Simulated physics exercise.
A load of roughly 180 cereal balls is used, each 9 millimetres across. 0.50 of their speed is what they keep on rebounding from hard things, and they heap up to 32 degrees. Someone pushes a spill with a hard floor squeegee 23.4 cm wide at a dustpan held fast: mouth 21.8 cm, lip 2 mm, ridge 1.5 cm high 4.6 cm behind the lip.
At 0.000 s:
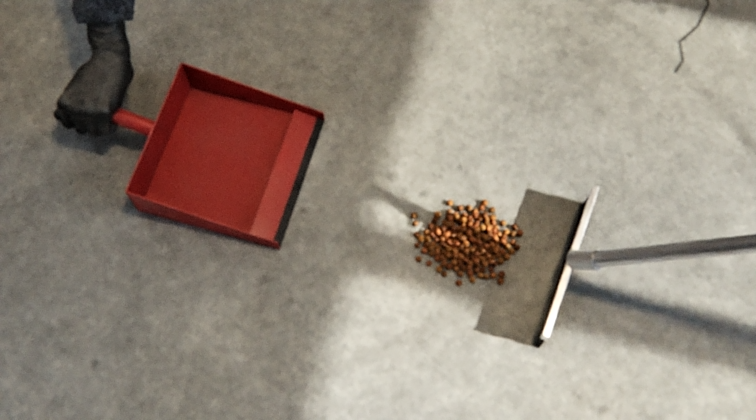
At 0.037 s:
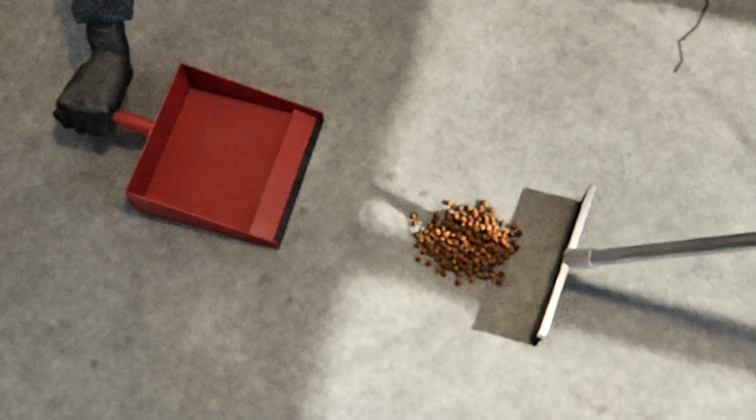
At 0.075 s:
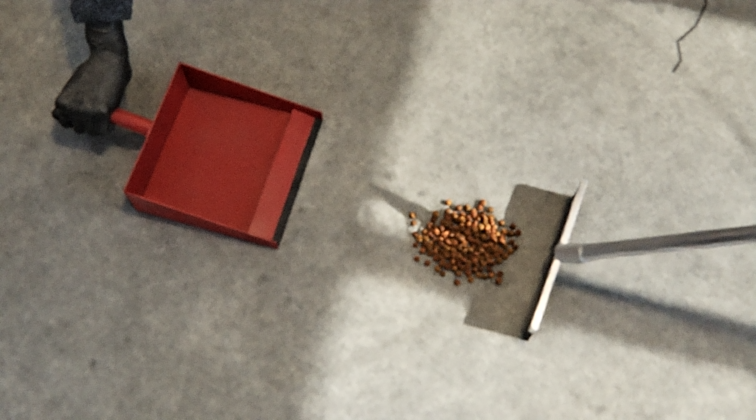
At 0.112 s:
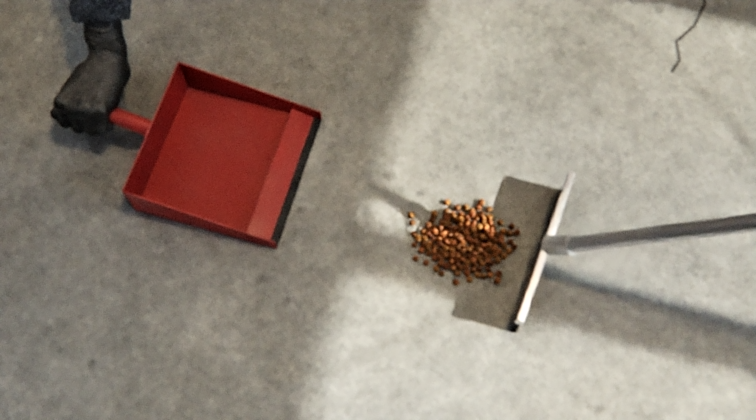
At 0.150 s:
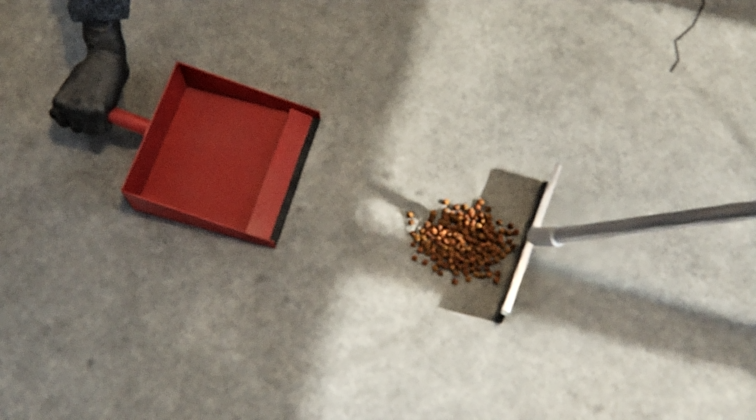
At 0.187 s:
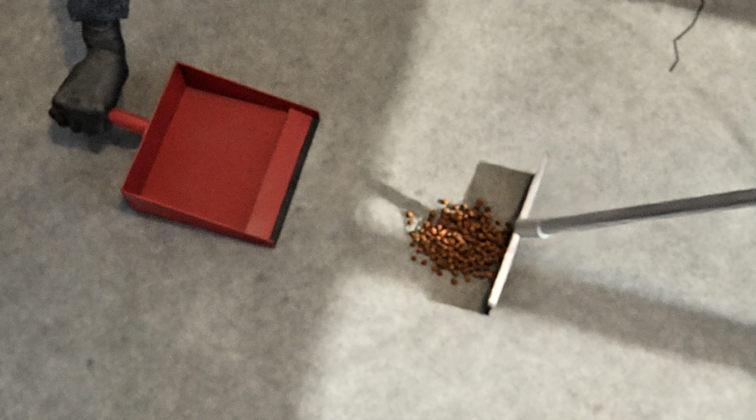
A squeegee on a long metal handle slid left across the concrete floor until its blade met a pile of small brown pieces, while a gloved hand held a red dustpan nearly still.
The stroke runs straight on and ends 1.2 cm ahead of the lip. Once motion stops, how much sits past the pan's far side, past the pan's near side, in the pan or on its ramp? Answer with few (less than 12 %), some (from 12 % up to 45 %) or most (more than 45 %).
Far side - some; near side - few; pan - some.
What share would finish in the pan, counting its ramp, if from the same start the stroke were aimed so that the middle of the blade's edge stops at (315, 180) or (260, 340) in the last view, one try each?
About 40 and 0 per cent.
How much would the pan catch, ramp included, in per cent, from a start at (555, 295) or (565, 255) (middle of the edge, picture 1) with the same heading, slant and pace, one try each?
Close to 35 in a hundred, then close to 20 in a hundred.
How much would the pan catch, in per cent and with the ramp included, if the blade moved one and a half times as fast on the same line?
I'd put it at close to 35 per cent.
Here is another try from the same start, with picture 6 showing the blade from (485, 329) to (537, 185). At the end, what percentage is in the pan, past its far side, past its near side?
That ends as pan 25, far 0, and near 15.
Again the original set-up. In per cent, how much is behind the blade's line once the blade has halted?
Estimate: About 20 %.
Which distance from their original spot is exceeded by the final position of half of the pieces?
I'd say near 28 cm.
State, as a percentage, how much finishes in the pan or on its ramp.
Some 30 per cent.
After 0.47 s, middle of the blade 18 cm from the lip; 0 % over the lip, far side 0 %, near side 0 %.
Then, at 0.66 s, middle of the blade 8 cm from the lip; 0 % over the lip, far side 10 %, near side 0 %.
After 0.97 s, middle of the blade 2 cm from the lip; 30 % over the lip, far side 20 %, near side 0 %.
In the end, at 1.4 s, far side 20 %, near side 0 %, pan 30 %, in front of the lip or behind the blade 50 %.
